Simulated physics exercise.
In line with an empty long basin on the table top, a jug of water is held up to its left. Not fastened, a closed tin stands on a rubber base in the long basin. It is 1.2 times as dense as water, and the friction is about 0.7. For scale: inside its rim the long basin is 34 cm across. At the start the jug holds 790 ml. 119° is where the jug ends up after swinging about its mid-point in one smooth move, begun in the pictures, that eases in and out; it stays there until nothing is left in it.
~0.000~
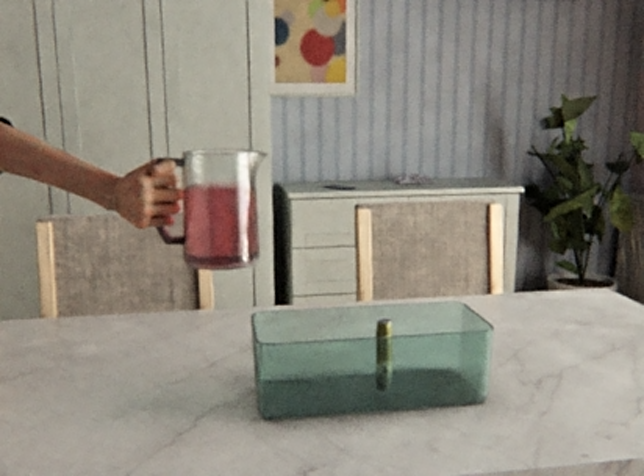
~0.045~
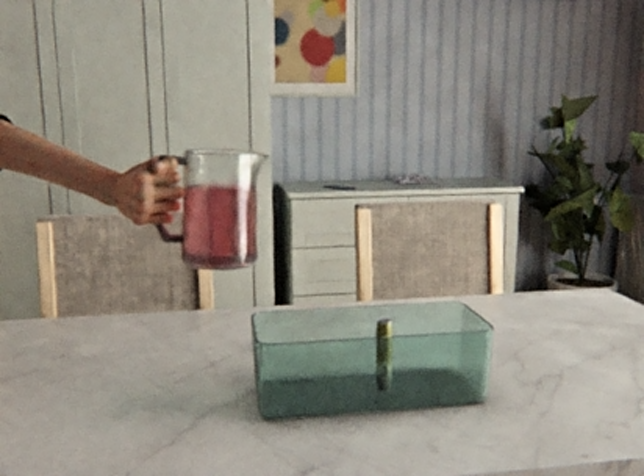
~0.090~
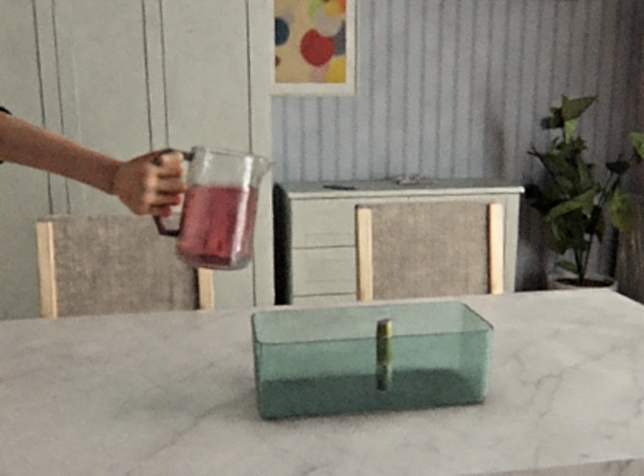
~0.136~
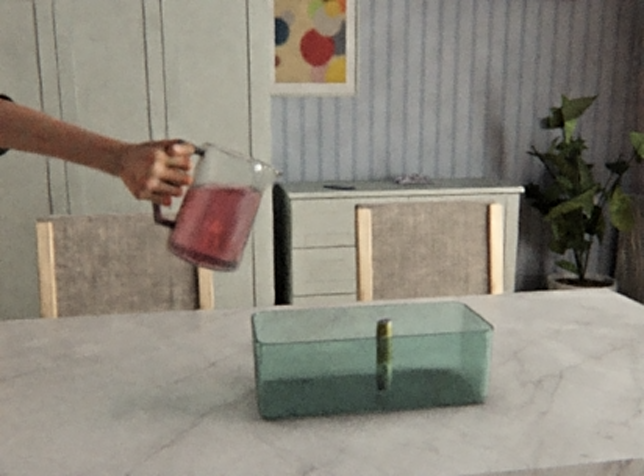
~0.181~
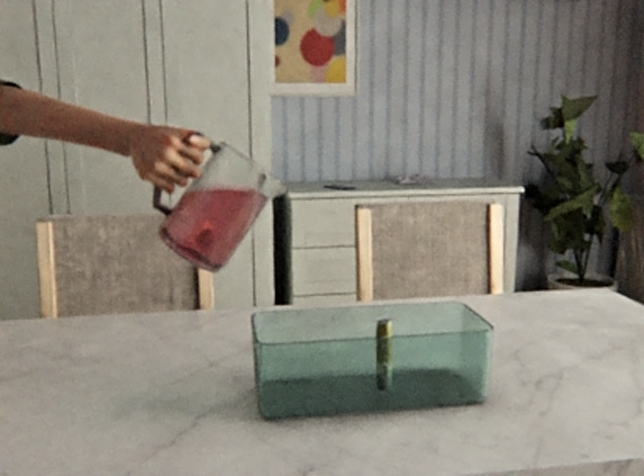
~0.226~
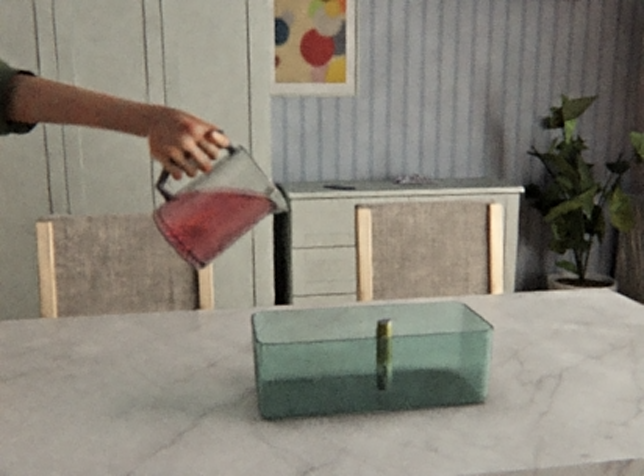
A hand steadily tilts a jug of red liquid rightward above a clear green basin.
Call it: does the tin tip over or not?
It does not.
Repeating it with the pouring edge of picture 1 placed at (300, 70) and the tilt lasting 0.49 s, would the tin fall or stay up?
Result: Tin tipped over.
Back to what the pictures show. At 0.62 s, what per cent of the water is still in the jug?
Close to 14 in a hundred.
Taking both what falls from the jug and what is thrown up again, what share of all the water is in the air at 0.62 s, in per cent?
Some 24 per cent.
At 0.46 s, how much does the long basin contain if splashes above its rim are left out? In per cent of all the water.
Roughly 12 per cent.
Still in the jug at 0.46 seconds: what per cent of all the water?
60 %.
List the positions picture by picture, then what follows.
In the first picture, it leans 0°; its right rim is at (268, 153); the water meets the walls at (185, 187) and (253, 185); the long basin's rim runs from (254, 329) to (478, 316); the tin's top is at (384, 323).
In the second picture, it leans 2°; its right rim is at (270, 155); the water meets the walls at (186, 187) and (254, 186).
In the third picture, it leans 10°; its right rim is at (276, 161); the water meets the walls at (188, 186) and (257, 187).
In the fourth picture, it leans 21°; its right rim is at (284, 173); the water meets the walls at (184, 201) and (261, 189).
In the fifth picture, it leans 36°; its right rim is at (290, 190); the water meets the walls at (171, 212) and (264, 191).
In the sixth picture, it leans 52°; its right rim is at (291, 210); the water meets the walls at (157, 207) and (275, 199).
By 0.46 s the tilt is 117° and 60 per cent is still to pour; the tin stands where it began.
By 0.62 s the tilt is 119° and 14 per cent is still to pour; the tin stands where it began.
By 0.80 s the tilt is 119° and 1 per cent is still to pour; the tin stands where it began.
By 0.99 s the tilt is 119° and 0 per cent is still to pour; the tin stands where it began.
At rest the tin stands where it began.
